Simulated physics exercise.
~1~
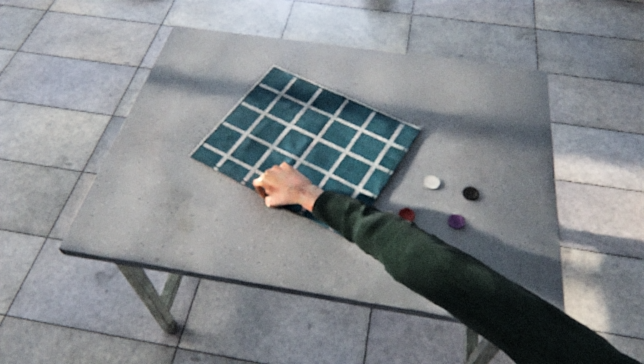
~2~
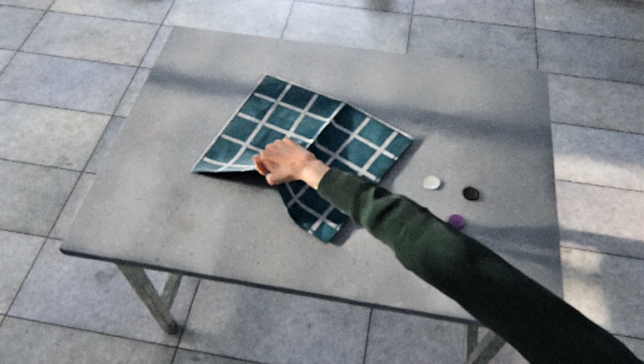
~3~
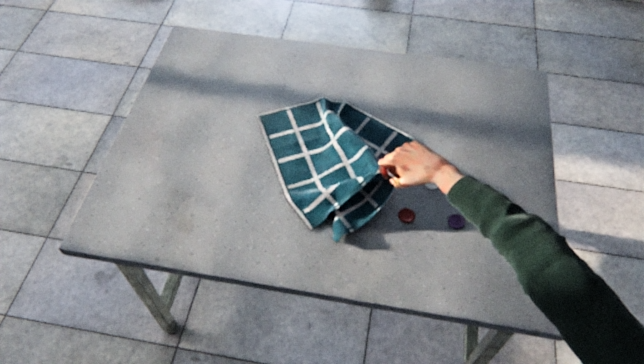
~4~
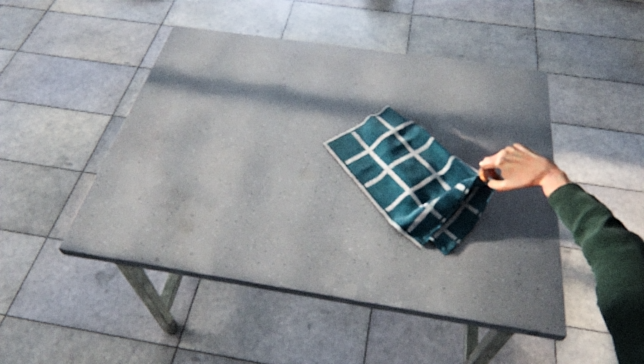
On a grey table over paving slabs, a hand pinches a teal checked cloth, lifts its edge and draws it rightward, folding and bunching it. The cloth ends over the spot where four small round objects lay, hiding them, with the hand still at its right corner.
